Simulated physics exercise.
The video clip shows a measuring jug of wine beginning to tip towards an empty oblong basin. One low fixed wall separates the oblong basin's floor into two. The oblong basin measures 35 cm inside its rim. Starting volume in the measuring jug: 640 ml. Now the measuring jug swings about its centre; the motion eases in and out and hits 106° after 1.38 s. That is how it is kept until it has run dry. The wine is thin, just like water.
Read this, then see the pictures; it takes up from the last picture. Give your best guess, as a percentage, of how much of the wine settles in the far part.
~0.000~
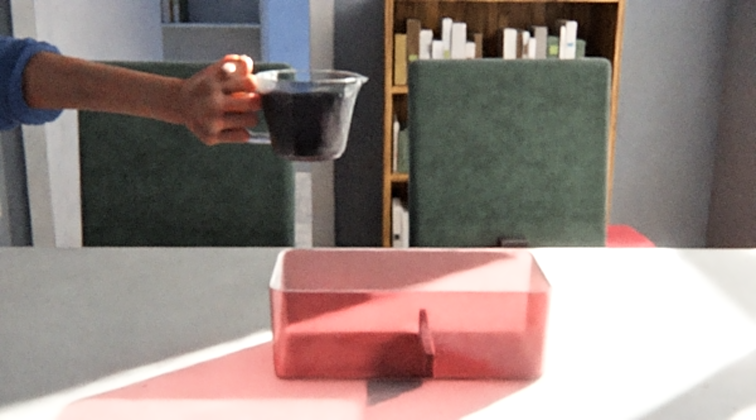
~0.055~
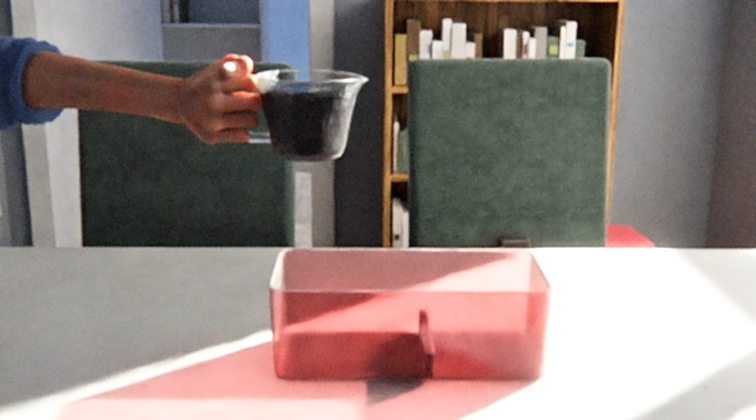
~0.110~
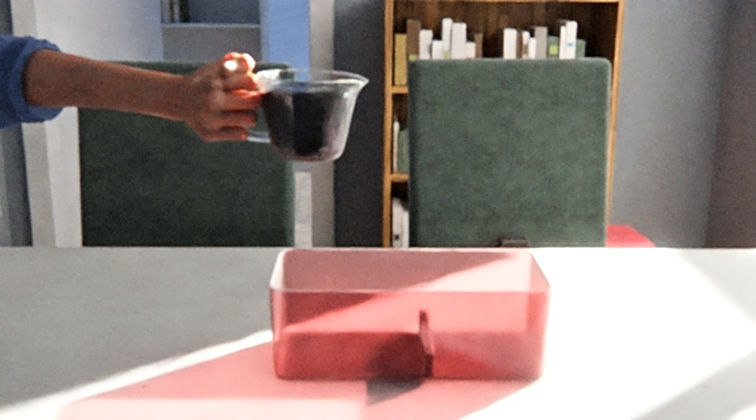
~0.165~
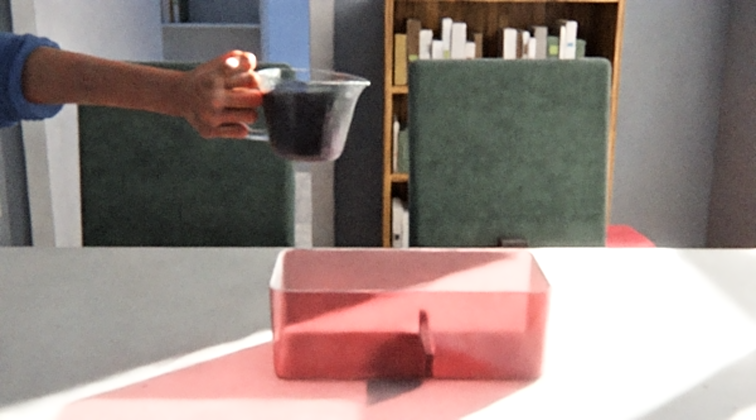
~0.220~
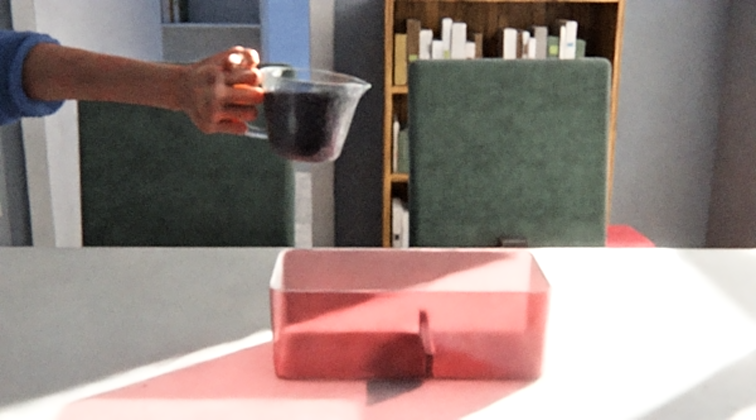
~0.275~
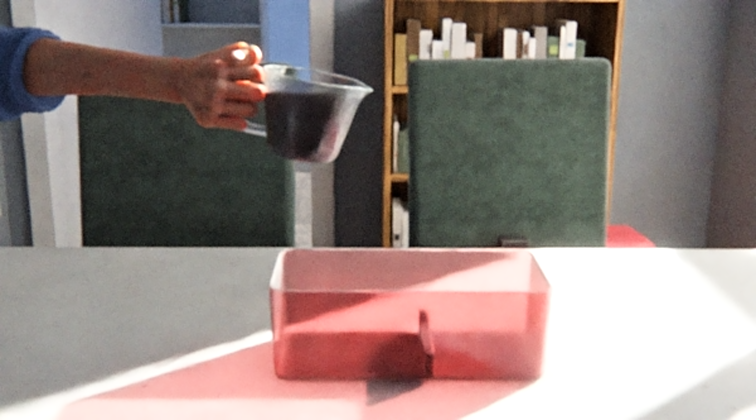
I would say 61 per cent of it settles there.
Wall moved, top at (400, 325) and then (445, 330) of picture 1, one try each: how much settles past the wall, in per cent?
Some 85 in a hundred, then some 25 in a hundred.
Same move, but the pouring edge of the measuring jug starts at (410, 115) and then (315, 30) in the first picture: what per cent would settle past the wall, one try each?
Around 85 per cent first, around 10 per cent next.
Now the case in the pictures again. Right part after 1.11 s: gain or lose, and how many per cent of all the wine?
It rises by about 6.
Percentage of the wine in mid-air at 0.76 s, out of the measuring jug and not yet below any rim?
It comes to roughly 26 per cent.
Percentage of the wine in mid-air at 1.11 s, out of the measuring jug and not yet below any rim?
Something like 18 per cent is in the air then.
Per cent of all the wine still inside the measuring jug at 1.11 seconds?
Around 10 in a hundred.
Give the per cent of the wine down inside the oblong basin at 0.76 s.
Near 8 in a hundred.
By 0.76 s the tilt is 61° and 67 per cent is still to pour, 3 is left of the wall and 5 right of it.
By 1.11 s the tilt is 96° and 11 per cent is still to pour, 16 is left of the wall and 55 right of it.
By 1.48 s the tilt is 106° and 0 per cent is still to pour, 37 is left of the wall and 61 right of it.
By 1.88 s the tilt is 106° and 0 per cent is still to pour, 38 is left of the wall and 61 right of it.
At rest 38 per cent lies left of the wall, 61 right of it and 1 outside.
